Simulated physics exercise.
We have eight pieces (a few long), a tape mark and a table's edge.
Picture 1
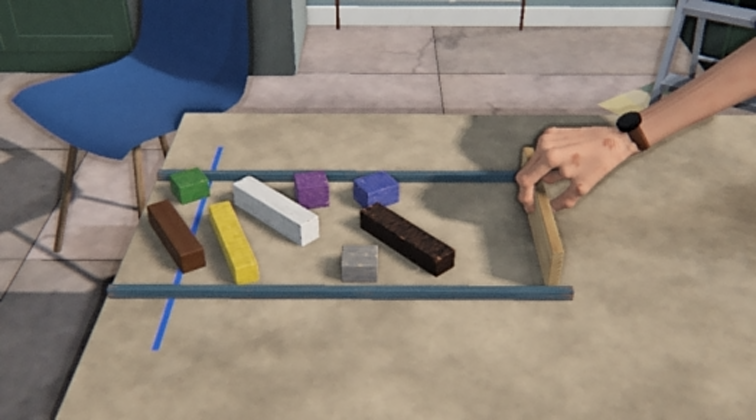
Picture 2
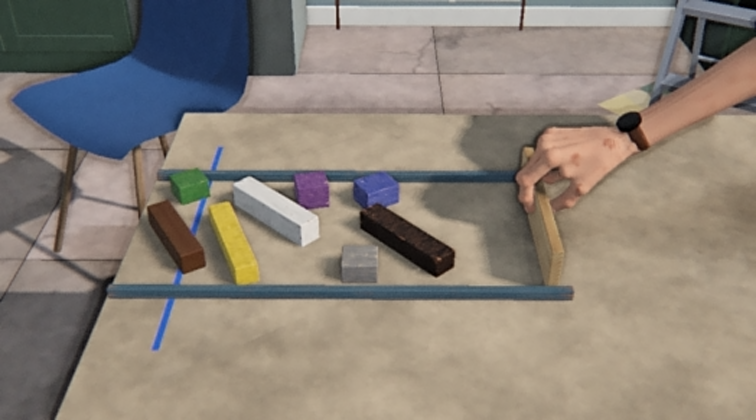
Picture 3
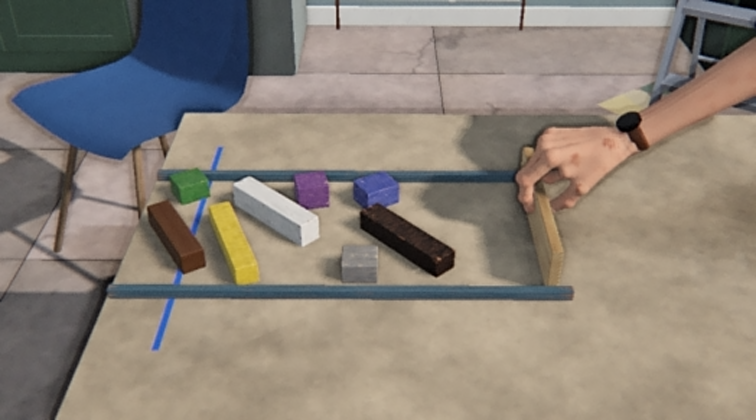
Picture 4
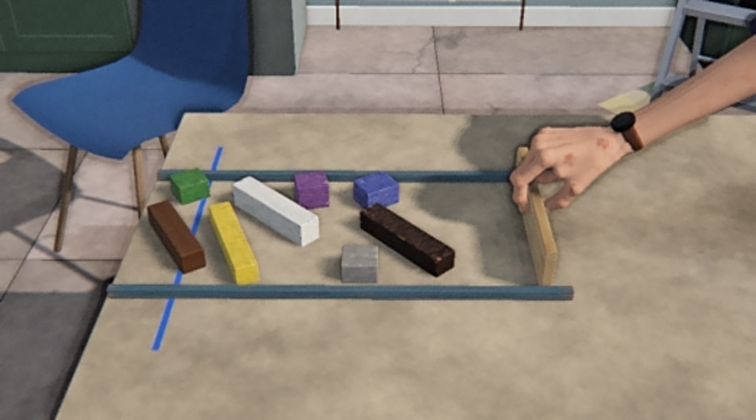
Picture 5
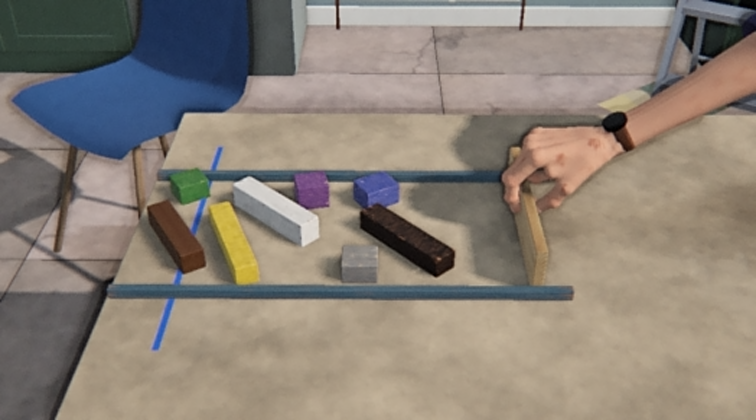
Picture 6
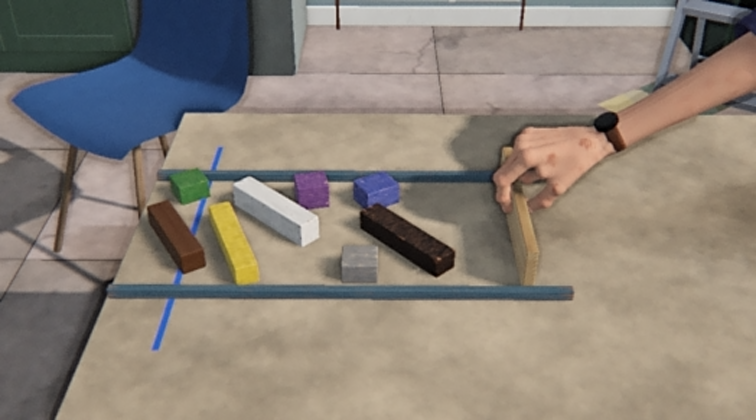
In this clip, a hand holds a wooden board upright between two rails on a table, then slides it slightly to the left, while the eight coloured blocks and bars lying near a blue tape line stay still.
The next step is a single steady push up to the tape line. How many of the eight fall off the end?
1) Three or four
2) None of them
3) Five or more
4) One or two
(1) Three or four.
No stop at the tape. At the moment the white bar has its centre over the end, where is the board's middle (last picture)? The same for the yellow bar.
About (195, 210), and (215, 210) for the other.
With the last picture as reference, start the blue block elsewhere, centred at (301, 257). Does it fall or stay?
Lab note: It goes off the edge.
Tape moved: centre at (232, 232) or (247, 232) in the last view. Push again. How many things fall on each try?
Respectively 1 and 0.
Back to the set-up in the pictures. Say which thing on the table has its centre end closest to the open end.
That's the white bar.
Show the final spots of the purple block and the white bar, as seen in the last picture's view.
The purple block stops around (153, 183); the white bar around (134, 216).
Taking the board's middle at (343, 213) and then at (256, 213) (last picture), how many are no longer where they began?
5 and 8.
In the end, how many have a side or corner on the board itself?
Number: 2.
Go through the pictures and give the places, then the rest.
In the first picture, green block (190, 186); brown stick (175, 235); yellow bar (233, 242); board (539, 214); tape (193, 232).
In the second picture, brown stick (175, 235); blue block (376, 191).
In the third picture, yellow bar (233, 242); board (539, 214).
In the fourth picture, green block (190, 186); grey block (360, 264).
In the fifth picture, brown stick (175, 235); purple block (312, 191).
In the sixth picture, green block (190, 186); brown stick (175, 235); yellow bar (233, 242); board (517, 214); tape (193, 232).
Early on, none off yet; green block at rest near (190, 186); brown stick at rest near (175, 235); yellow bar at rest near (233, 242).
Finally, the number that fall off is three or four; lost, yellow bar, brown stick and green block.
